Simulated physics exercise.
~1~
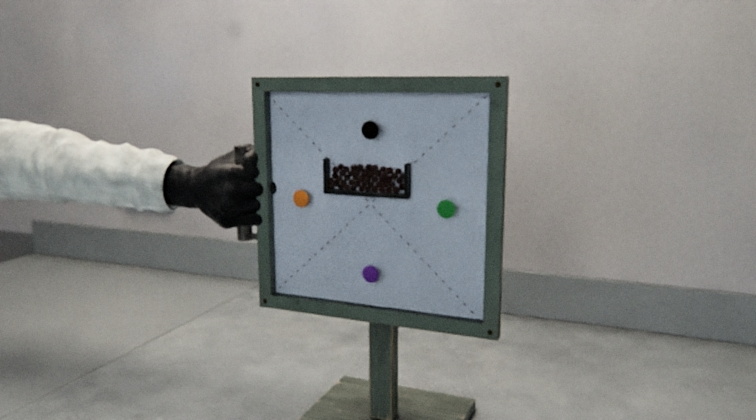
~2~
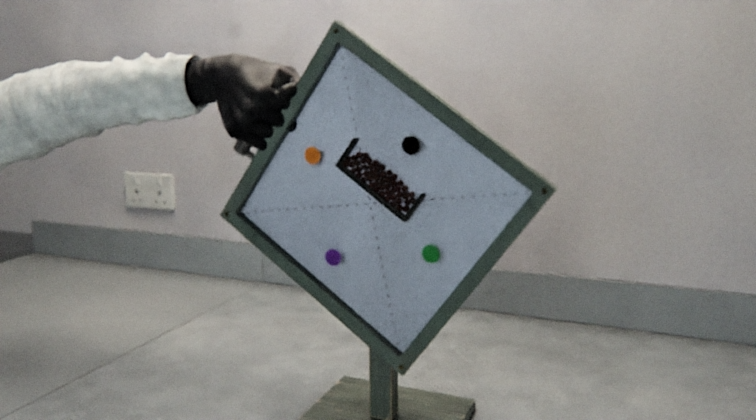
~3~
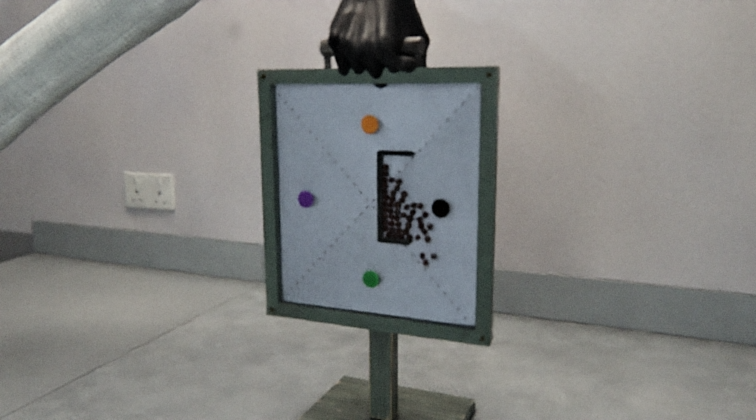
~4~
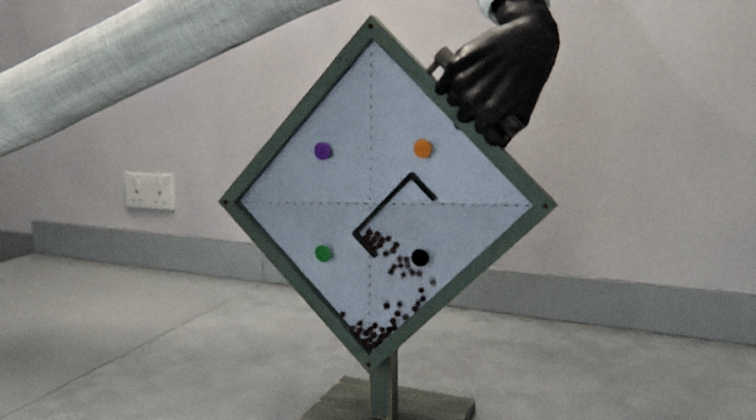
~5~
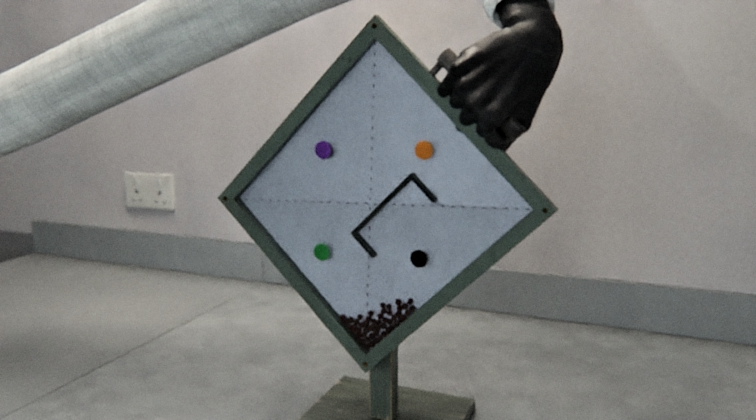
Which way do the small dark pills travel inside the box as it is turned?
The pills move down, spilling out of the inner tray and gathering in the bottom corner of the box.
